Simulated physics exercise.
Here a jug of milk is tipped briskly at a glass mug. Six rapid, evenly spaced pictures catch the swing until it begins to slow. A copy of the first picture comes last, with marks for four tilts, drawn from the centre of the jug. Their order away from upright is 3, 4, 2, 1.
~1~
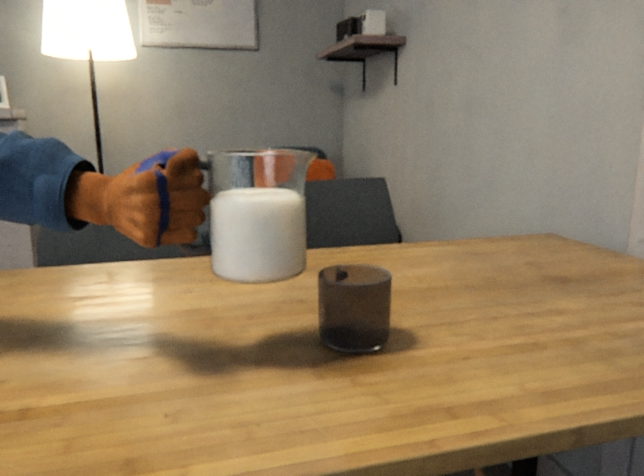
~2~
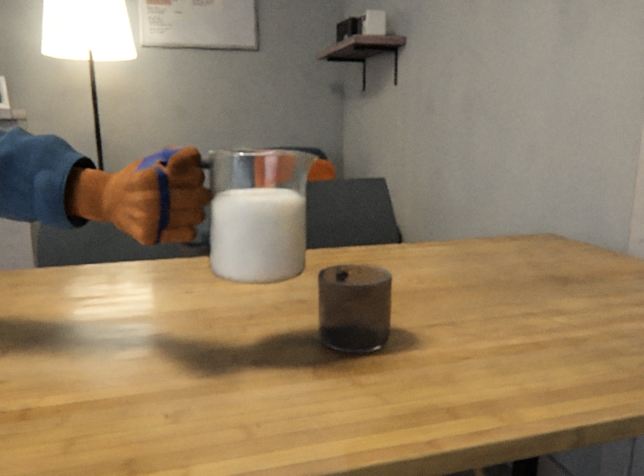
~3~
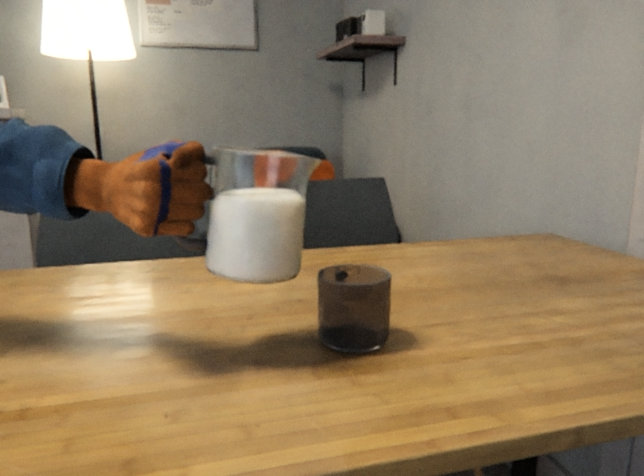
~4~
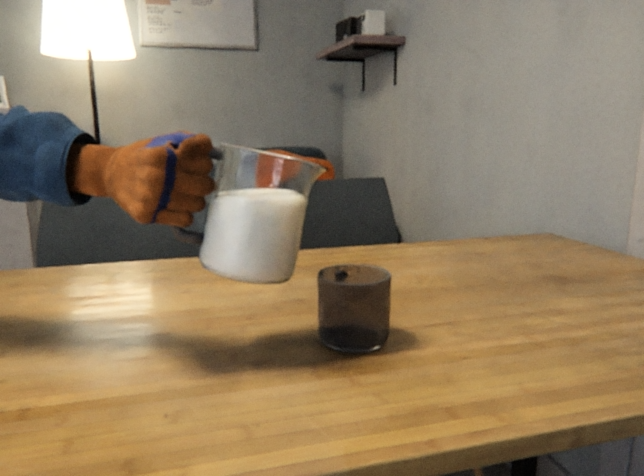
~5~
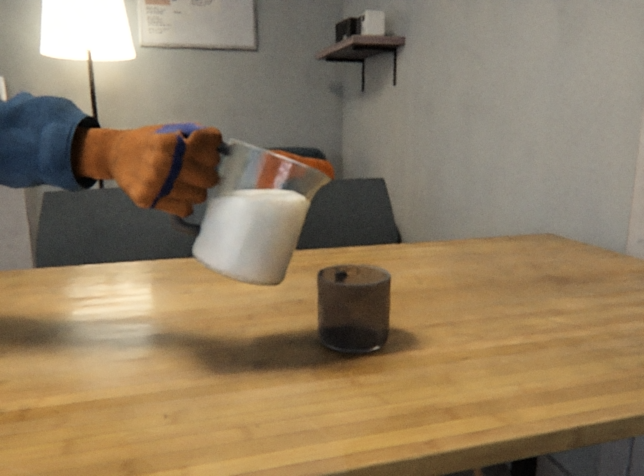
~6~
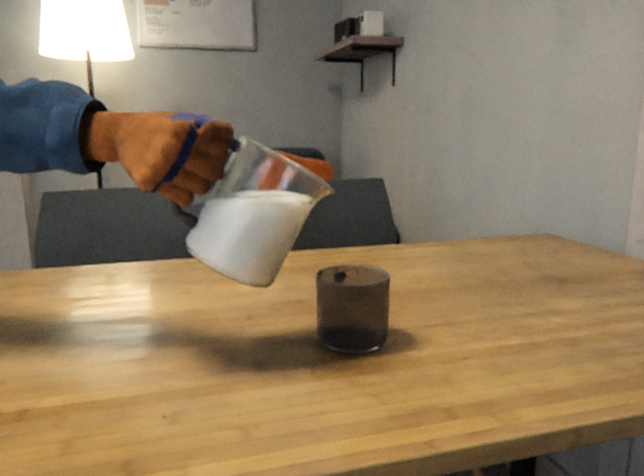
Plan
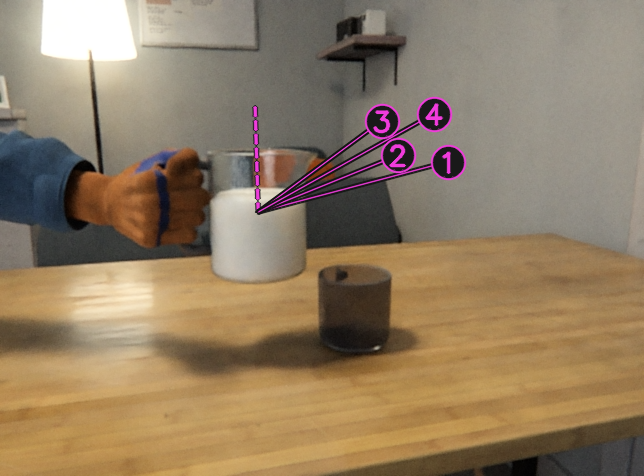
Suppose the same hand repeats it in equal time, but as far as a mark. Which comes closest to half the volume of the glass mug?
4 is best.
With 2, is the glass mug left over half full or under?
Over half.
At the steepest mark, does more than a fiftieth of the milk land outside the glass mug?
Yes.
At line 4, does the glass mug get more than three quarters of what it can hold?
No, less.
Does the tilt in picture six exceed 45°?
No, it does not.
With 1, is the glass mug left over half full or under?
Over.
On the marked copy, 1 at (431, 165); 2 at (382, 161); 3 at (368, 130); 4 at (419, 121).
Choosing 1, the glass mug ends with about 85 % of what it can hold; 8 % of the milk is spilt.
Choosing 2, the glass mug ends with about 73 % of what it can hold.
Choosing 3, the glass mug ends with about 28 % of what it can hold.
Choosing 4, the glass mug ends with about 49 % of what it can hold.
